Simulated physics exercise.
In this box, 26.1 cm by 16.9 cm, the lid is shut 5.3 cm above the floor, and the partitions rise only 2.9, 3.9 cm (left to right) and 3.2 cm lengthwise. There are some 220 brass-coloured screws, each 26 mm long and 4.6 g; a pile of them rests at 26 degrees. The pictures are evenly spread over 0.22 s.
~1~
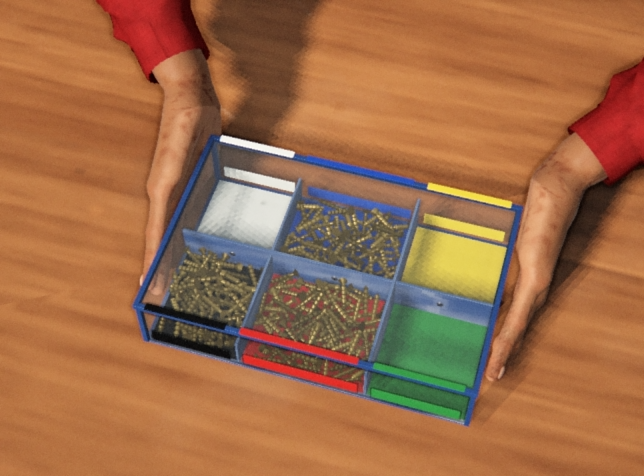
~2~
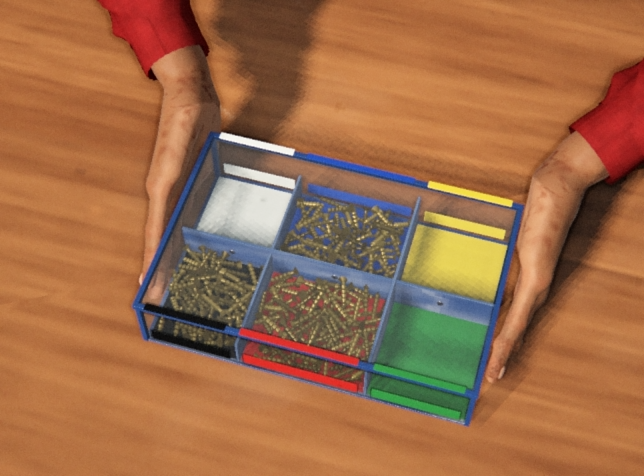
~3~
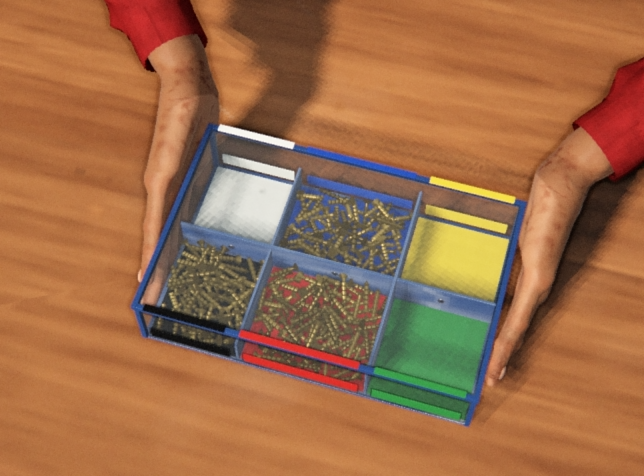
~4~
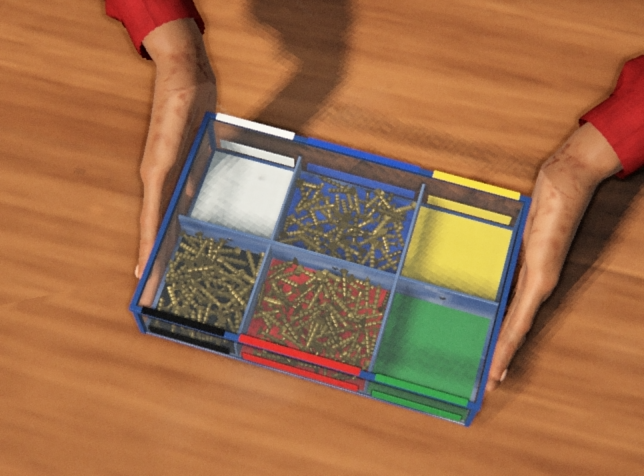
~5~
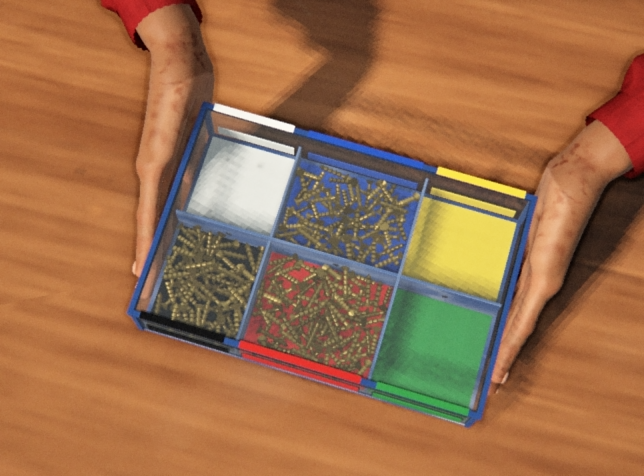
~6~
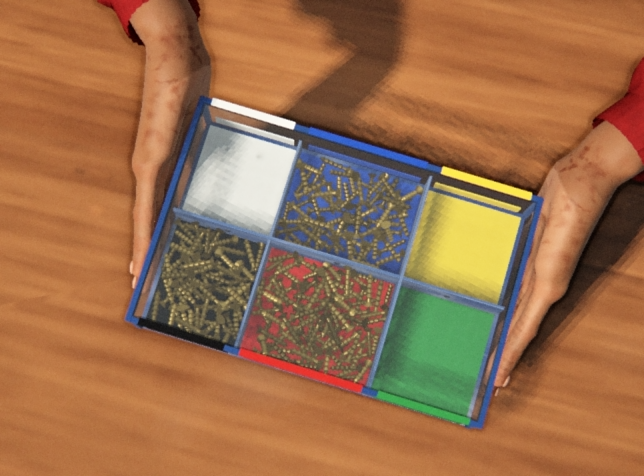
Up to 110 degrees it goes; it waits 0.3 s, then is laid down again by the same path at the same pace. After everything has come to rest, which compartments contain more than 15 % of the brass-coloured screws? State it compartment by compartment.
One by one: Red compartment: Beats the threshold; blue compartment: Fails to beat the threshold; green compartment: Fails to beat the threshold; yellow compartment: Fails to beat the threshold; white compartment: Fails to beat the threshold; black compartment: Beats the threshold.
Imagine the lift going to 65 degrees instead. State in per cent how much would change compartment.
Estimate: Around 5 %.
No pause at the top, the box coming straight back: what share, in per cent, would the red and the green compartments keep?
That would leave red with 60 percent and green with 5 percent.
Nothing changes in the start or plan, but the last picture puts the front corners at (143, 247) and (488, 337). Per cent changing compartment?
Then roughly 70 per cent.
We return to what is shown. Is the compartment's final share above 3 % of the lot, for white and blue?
For white, it does not, for blue, it does.
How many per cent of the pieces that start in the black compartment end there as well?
Around 90 per cent of it.
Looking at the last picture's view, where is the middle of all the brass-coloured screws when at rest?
After settling, the middle sits near (313, 346).
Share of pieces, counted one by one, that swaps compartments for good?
About 25 %.
Then, 0.79 s after the last picture, tilt 110 degrees; red 55 %, blue 10 %, green 5 %, black 30 %.
Then, 1.31 s after the last picture, tilt 58 degrees; red 60 %, blue 10 %, green 5 %, black 30 %.
Then, 1.90 s after the last picture, tilt 0 degrees; red 60 %, blue 5 %, green 5 %, black 25 %.
In the end, red 60 %, blue 5 %, green 5 %, yellow 0 %, white 0 %, black 25 %.
